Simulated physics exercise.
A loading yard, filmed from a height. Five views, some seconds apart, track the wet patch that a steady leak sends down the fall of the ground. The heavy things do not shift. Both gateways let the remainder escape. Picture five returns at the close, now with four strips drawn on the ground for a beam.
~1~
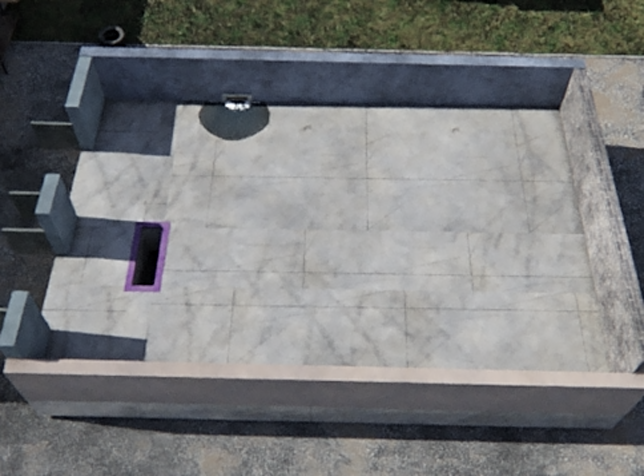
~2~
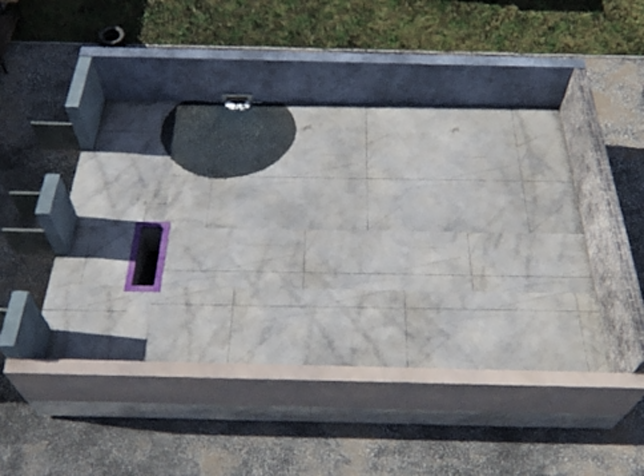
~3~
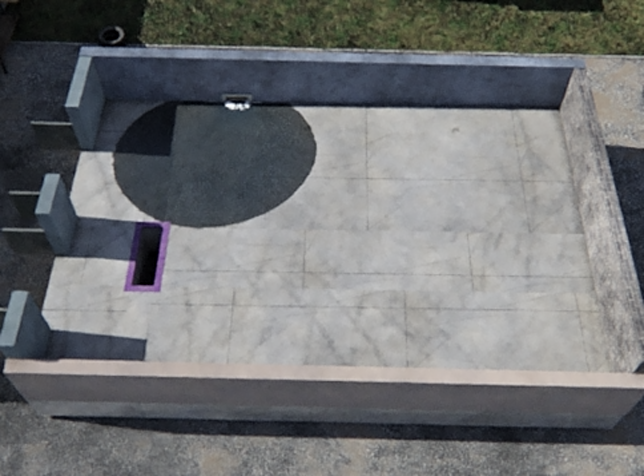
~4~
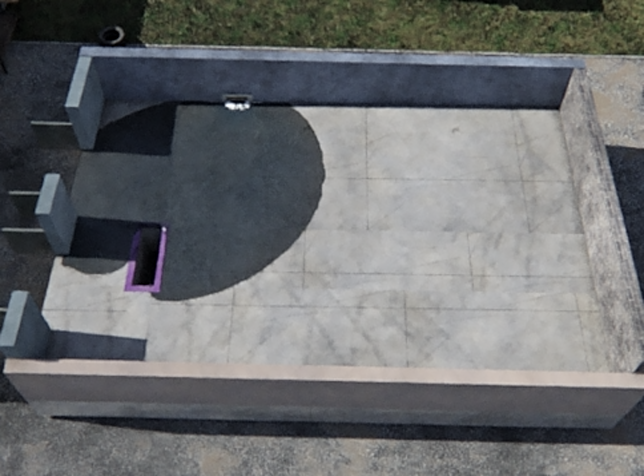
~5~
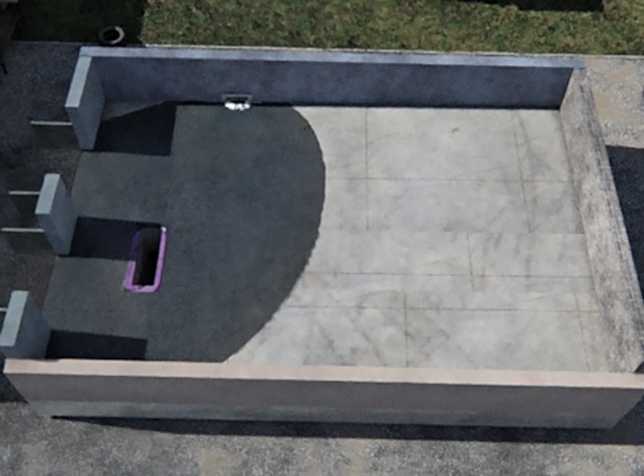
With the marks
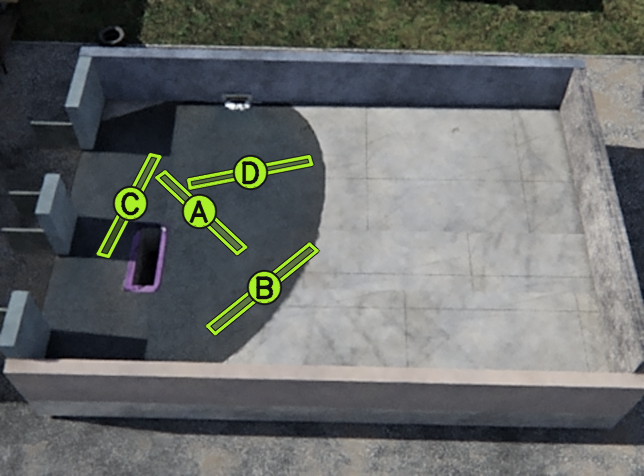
A dark patch of water spread from a small opening in the back wall of a walled concrete yard, widening toward the left side, then surrounding the purple-edged pit and reaching the front wall.
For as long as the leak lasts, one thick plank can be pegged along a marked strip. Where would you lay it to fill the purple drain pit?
It is C.
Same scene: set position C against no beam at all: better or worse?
Better.
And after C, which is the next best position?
It is B.
In lime, A from (161, 174) to (241, 250); B from (211, 329) to (313, 247); C from (103, 255) to (155, 155); D from (189, 183) to (310, 160).
Choosing A, about 8 % of the stream goes into the purple drain pit, about 91 % out by the gates.
Choosing B, about 31 % of the stream goes into the purple drain pit, about 67 % out by the gates.
Choosing C, about 42 % of the stream goes into the purple drain pit, about 57 % out by the gates.
Choosing D, about 7 % of the stream goes into the purple drain pit, about 91 % out by the gates.
